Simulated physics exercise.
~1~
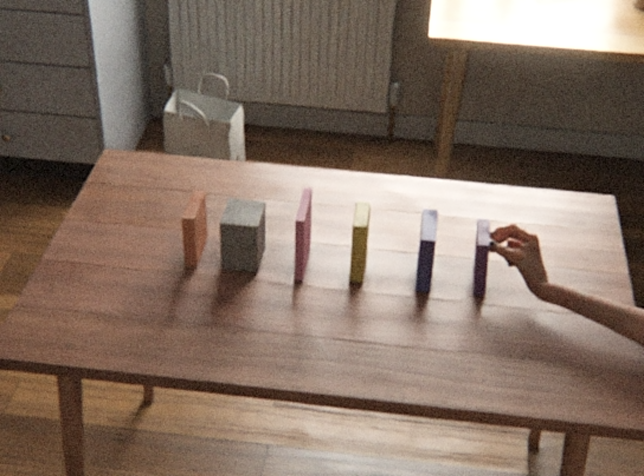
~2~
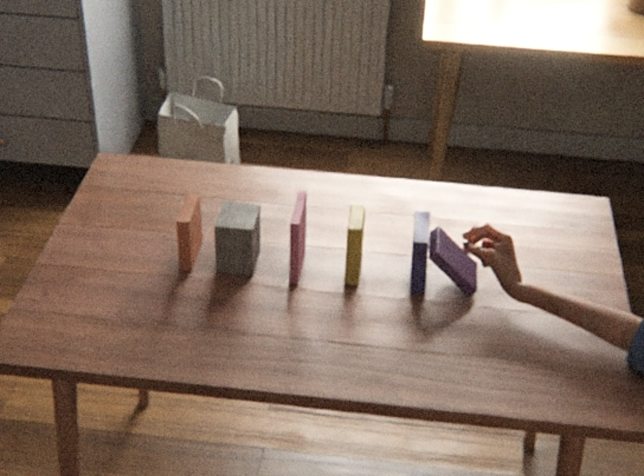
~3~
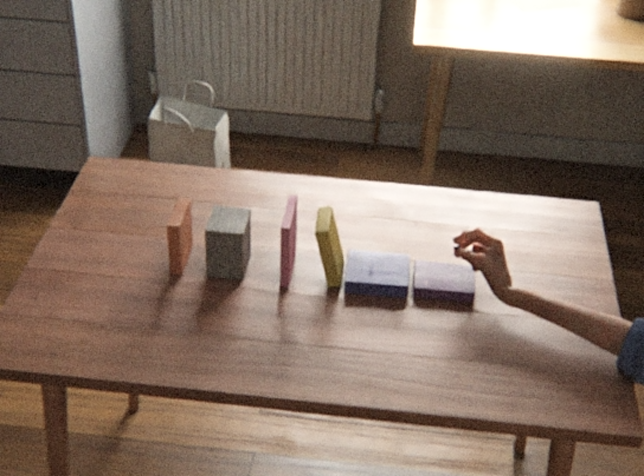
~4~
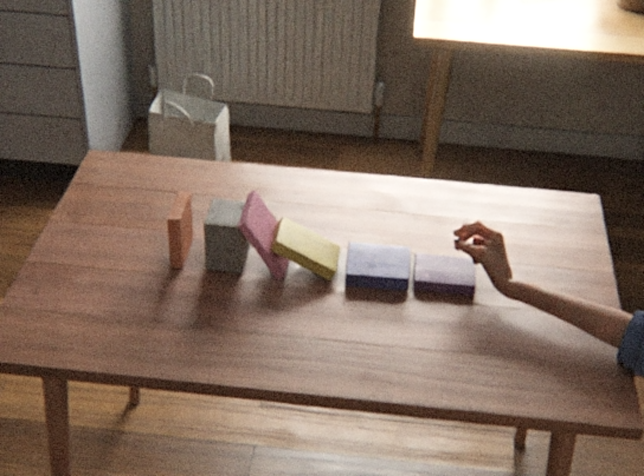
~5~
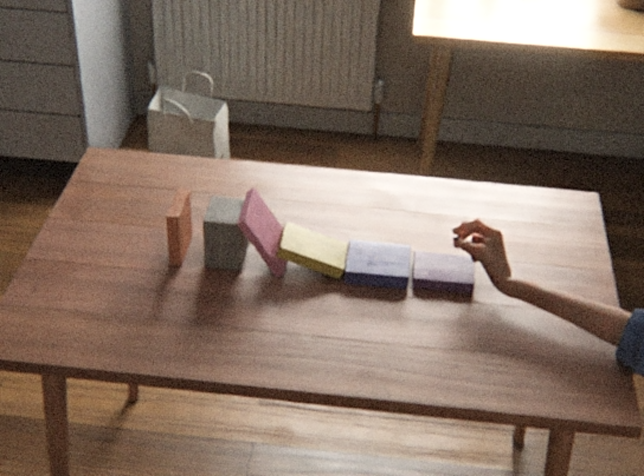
A hand tips the purple board, toppling blue and yellow, and pink leans against the grey block.
